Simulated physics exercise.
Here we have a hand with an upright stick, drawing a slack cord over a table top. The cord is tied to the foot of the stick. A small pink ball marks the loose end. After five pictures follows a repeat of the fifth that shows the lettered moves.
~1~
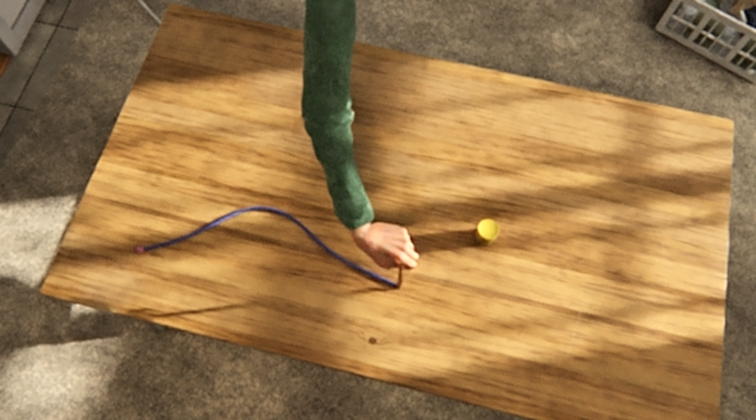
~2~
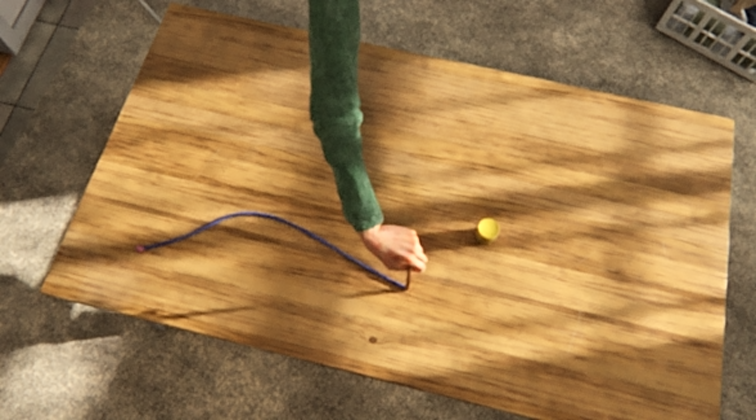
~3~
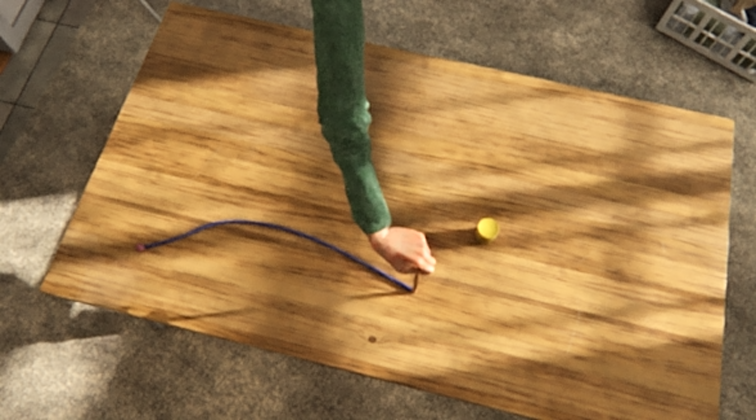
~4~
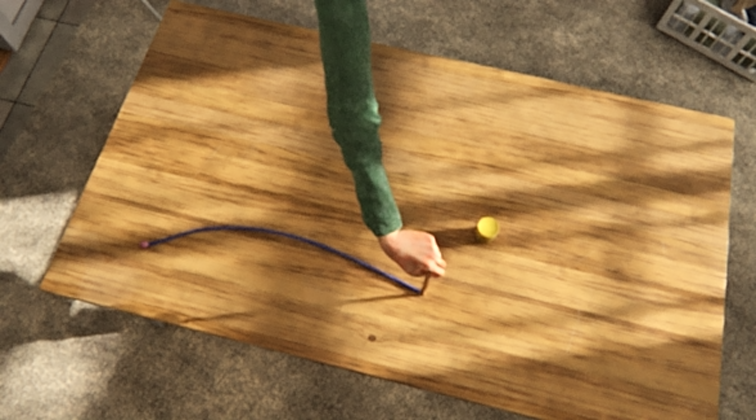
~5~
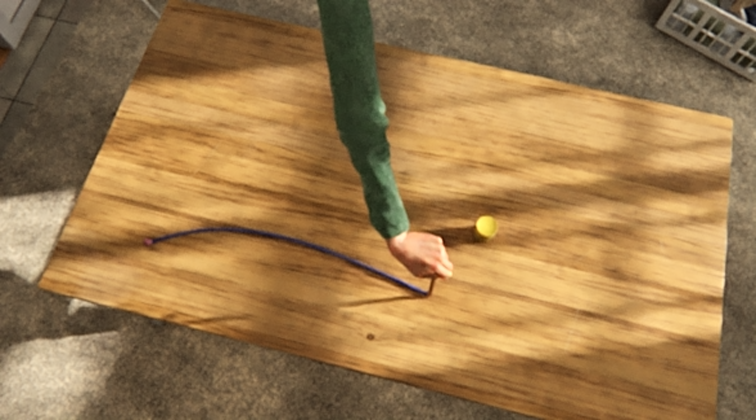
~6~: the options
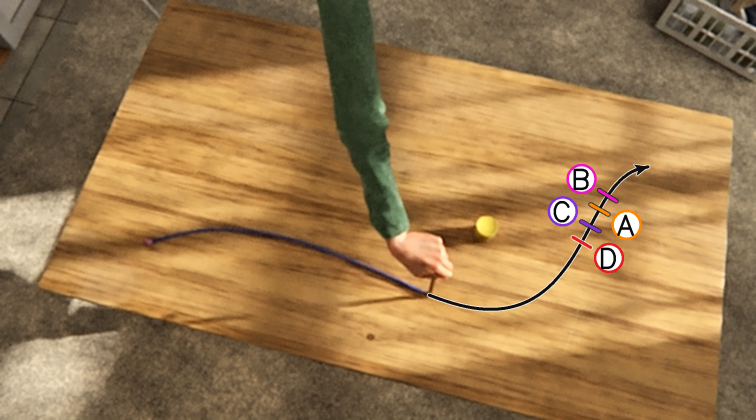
A hand in a green sleeve dragged a blue cord slowly rightward across a wooden table by an upright stick, straightening its curve before the far left end shifted slightly, while a yellow jar sat nearby.
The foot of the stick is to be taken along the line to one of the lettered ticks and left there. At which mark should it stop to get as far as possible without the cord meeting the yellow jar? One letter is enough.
All is well up to B.
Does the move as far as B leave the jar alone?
Yes.
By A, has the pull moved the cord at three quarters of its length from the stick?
Yes.
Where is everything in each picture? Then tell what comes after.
The first picture shows free end (139, 250); yellow jar (487, 233).
The second picture shows free end (140, 248); yellow jar (487, 232).
The third picture shows free end (140, 247); yellow jar (487, 232).
The fourth picture shows free end (144, 245); yellow jar (487, 231).
The fifth picture shows free end (148, 242); yellow jar (485, 230).
On the marked copy, A at (599, 209); B at (608, 196); C at (590, 226); D at (582, 242); the route from (429, 295) via (567, 265) to (648, 167).
Following B. Soon after the start, foot of the stick (515, 306), middle of the cord (365, 275), free end (225, 239).
Later, foot of the stick (576, 252), middle of the cord (430, 275), free end (286, 253).
In the end, foot of the stick (608, 196), middle of the cord (479, 250), free end (336, 262); nothing has been touched.
As for the rest, A is safe but short; C is safe but short; D is safe but short.
